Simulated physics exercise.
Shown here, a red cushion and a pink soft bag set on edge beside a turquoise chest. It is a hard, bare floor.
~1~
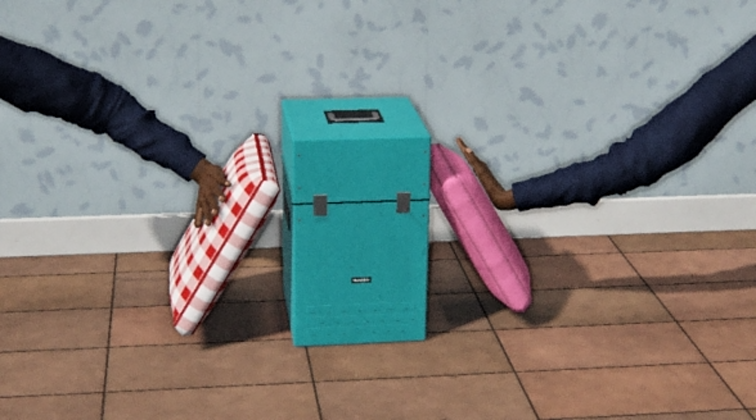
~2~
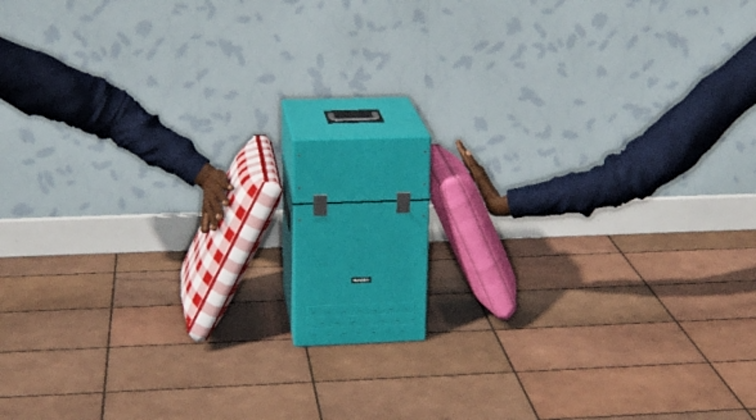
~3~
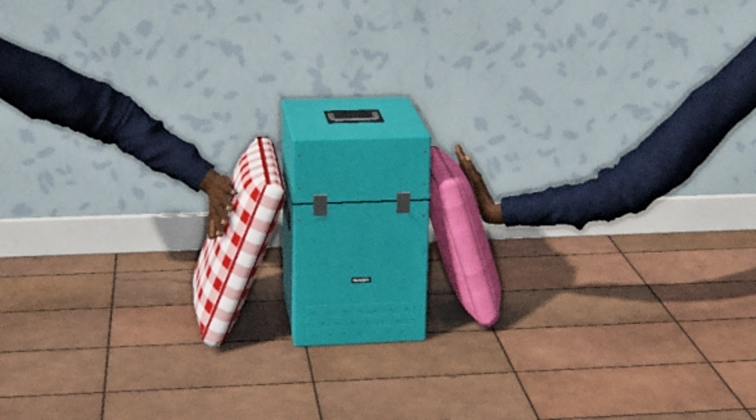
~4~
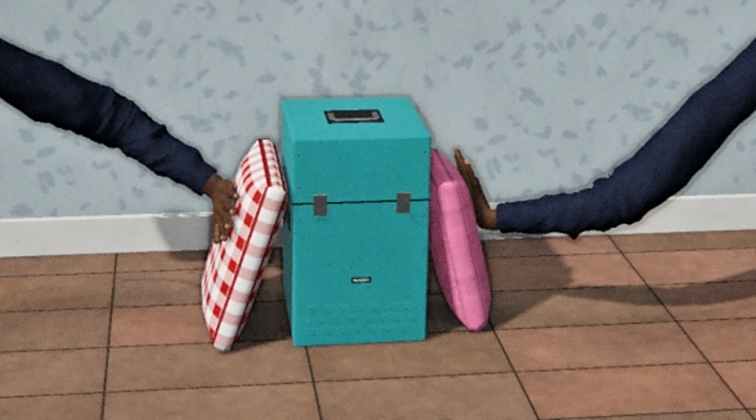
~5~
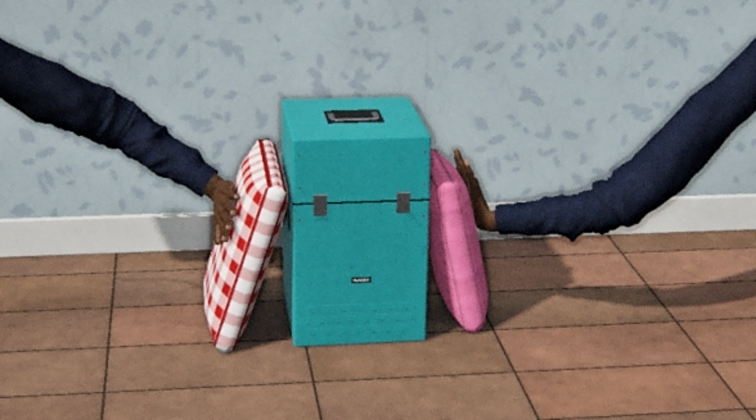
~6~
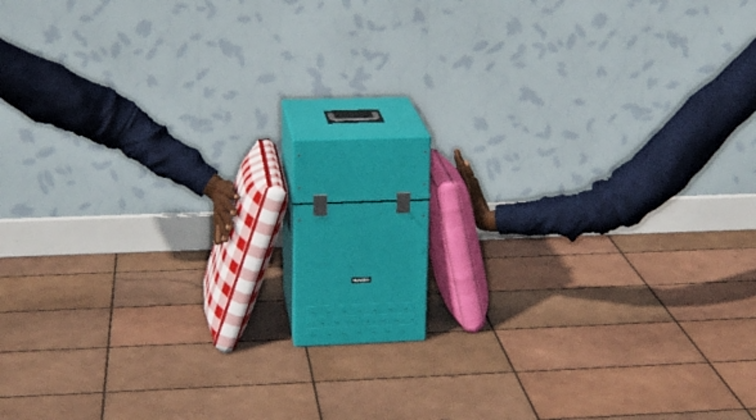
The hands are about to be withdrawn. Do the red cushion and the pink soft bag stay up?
As it turns out, the red cushion holds its lean, the pink soft bag remains propped up.
Then, 0.30 s later than the last view, cushion against the side near (246, 243); soft bag against the side near (450, 240).
Finally, cushion against the side near (246, 243); soft bag against the side near (450, 240). The red cushion remains propped up and the pink soft bag keeps leaning.
